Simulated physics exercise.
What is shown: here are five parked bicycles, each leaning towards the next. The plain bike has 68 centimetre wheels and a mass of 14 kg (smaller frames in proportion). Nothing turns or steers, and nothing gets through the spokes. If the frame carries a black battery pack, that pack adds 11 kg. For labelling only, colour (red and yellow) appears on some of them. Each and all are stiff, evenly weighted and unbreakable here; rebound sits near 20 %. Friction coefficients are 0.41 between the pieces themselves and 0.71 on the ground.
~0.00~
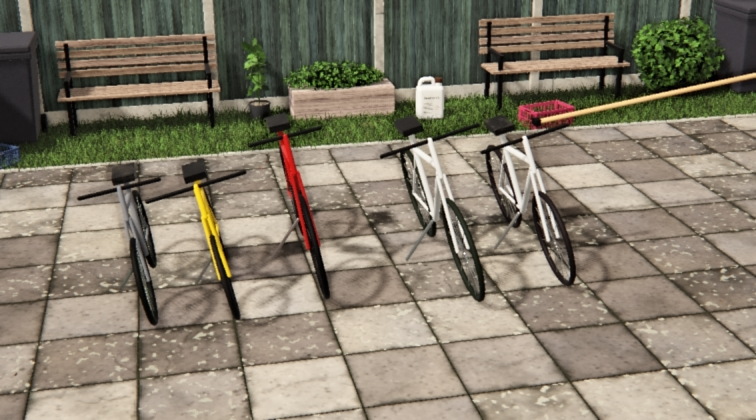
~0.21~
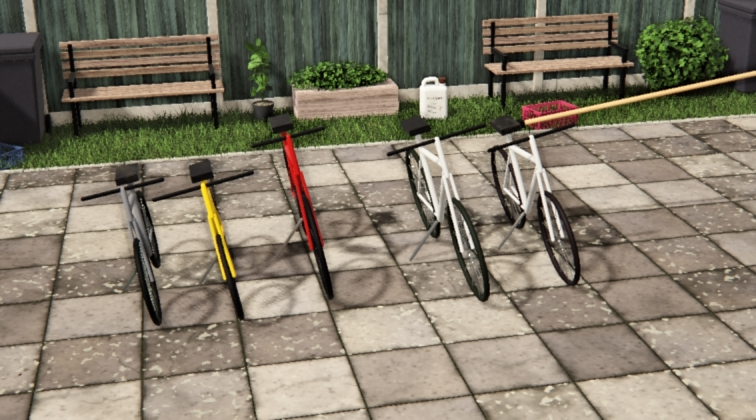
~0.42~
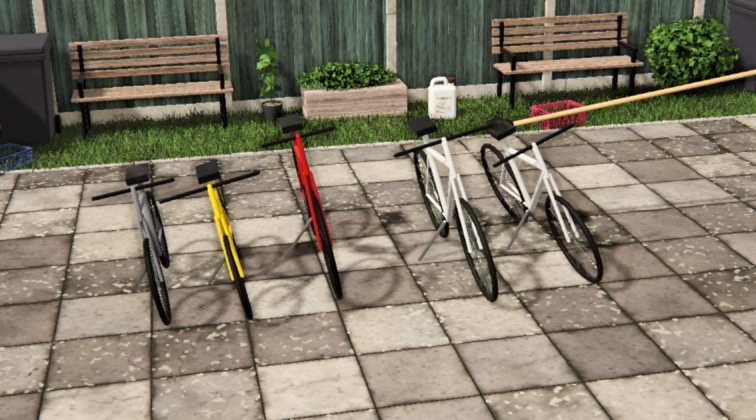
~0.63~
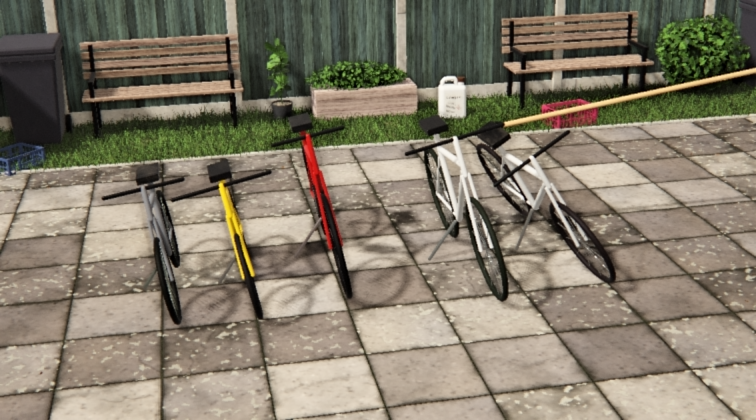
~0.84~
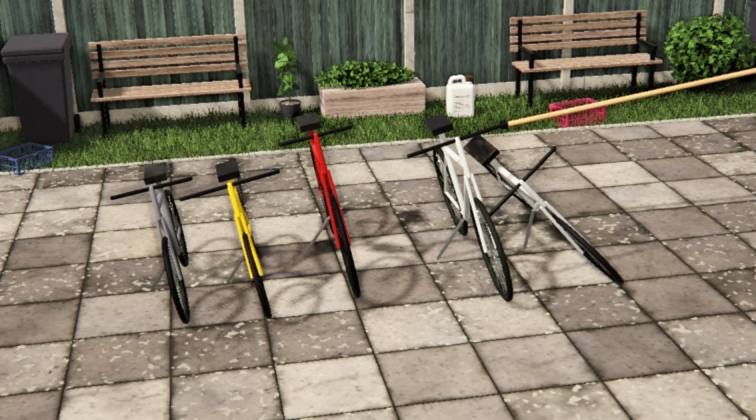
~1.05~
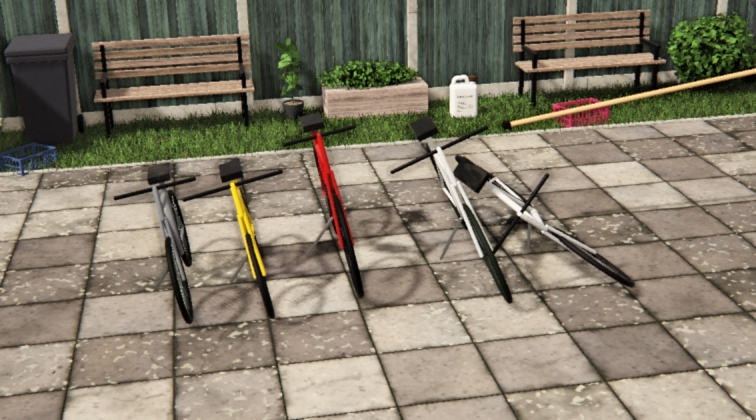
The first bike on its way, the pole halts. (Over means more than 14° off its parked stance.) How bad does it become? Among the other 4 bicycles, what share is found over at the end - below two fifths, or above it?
The share that goes over is past two fifths.
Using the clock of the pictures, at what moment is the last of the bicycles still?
Close to 4.0 s.
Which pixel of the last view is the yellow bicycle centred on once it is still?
It settles close to (163, 265) in the last view.
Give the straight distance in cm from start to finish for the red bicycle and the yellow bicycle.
Distance from start in cm - red 100, yellow 60.
By 1.82 s, 2 of the 4 other bicycles over; red bicycle tilted 27°.
By 2.74 s, 4 of the 4 other bicycles over; red bicycle tilted 58°; yellow bicycle tilted 51°.
When it is over (4.0 s), 4 of the 4 other bicycles over; red bicycle tilted 74°; yellow bicycle tilted 68°. That is 100 per cent. Not one is left standing. In pixels of the last frame, middles, red bicycle near (198, 242), yellow bicycle near (163, 265).
